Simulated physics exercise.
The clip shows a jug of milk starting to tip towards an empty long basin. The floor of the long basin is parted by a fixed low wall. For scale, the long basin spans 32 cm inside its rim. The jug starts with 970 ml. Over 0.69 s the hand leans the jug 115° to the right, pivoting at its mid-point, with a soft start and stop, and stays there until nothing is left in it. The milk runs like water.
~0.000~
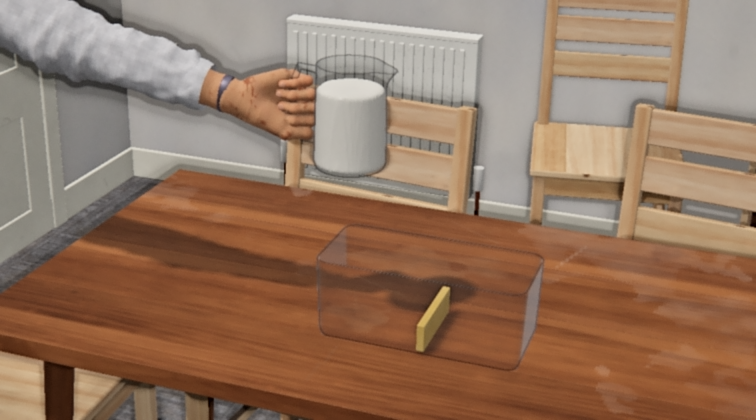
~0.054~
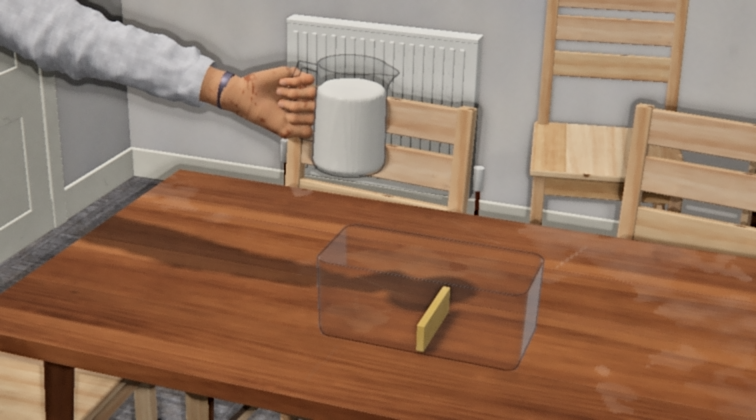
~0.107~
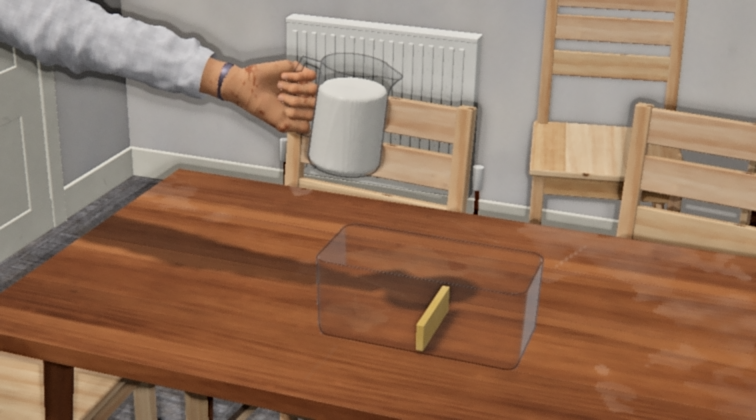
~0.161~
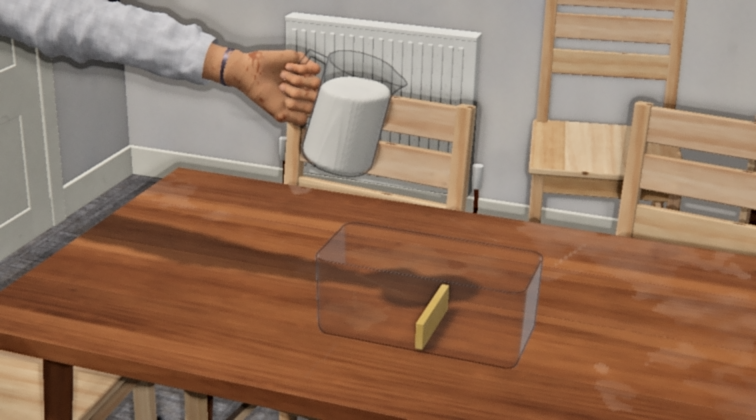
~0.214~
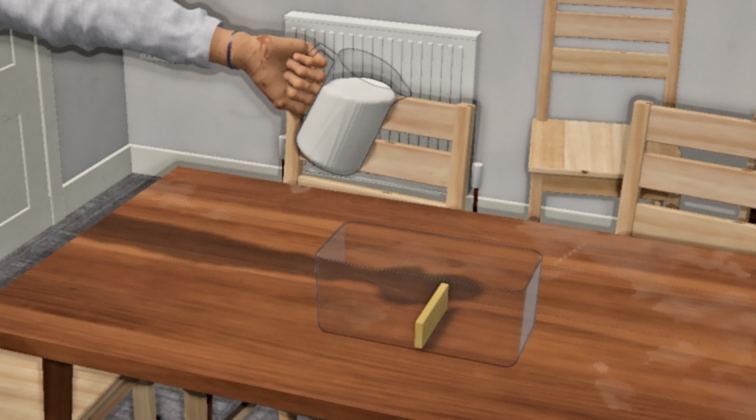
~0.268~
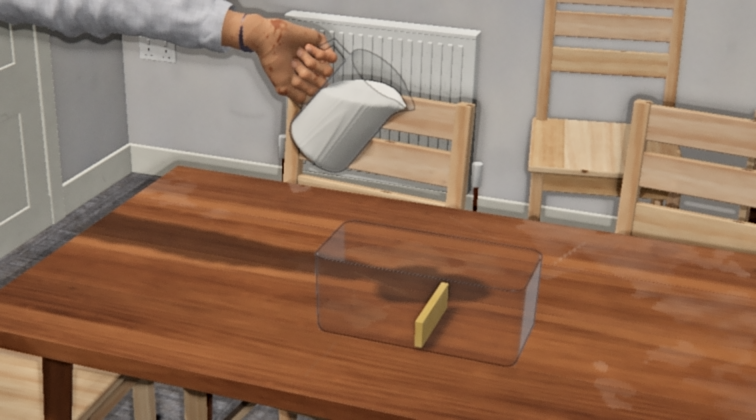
At the start, a hand reaching in from the left holds a clear jug of milk upright above a wooden table, where a long transparent basin has a small yellow wall inside. The hand then leans the jug to the right, slowly at first, and the milk shifts towards its right rim.
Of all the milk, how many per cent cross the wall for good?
The far part has some 80 per cent.
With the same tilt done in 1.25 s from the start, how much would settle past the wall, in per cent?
Then about 80 per cent.
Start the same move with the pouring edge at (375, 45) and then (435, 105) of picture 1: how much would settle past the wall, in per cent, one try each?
First 40, then 85 per cent.
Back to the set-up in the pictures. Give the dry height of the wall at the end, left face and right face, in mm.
Left about 36 mm, right about 4 mm.
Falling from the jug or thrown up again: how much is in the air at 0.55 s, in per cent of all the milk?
About 26 per cent.
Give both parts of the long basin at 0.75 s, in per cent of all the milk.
Near 6 on the left, 46 on the right.
By 0.55 s the tilt is 103° and 68 per cent is still to pour, 0 is left of the wall and 5 right of it.
By 0.75 s the tilt is 115° and 19 per cent is still to pour, 6 is left of the wall and 47 right of it.
By 0.96 s the tilt is 115° and 2 per cent is still to pour, 13 is left of the wall and 75 right of it.
By 1.19 s the tilt is 115° and 0 per cent is still to pour, 16 is left of the wall and 80 right of it.
At rest 17 per cent lies left of the wall, 80 right of it and 3 outside.
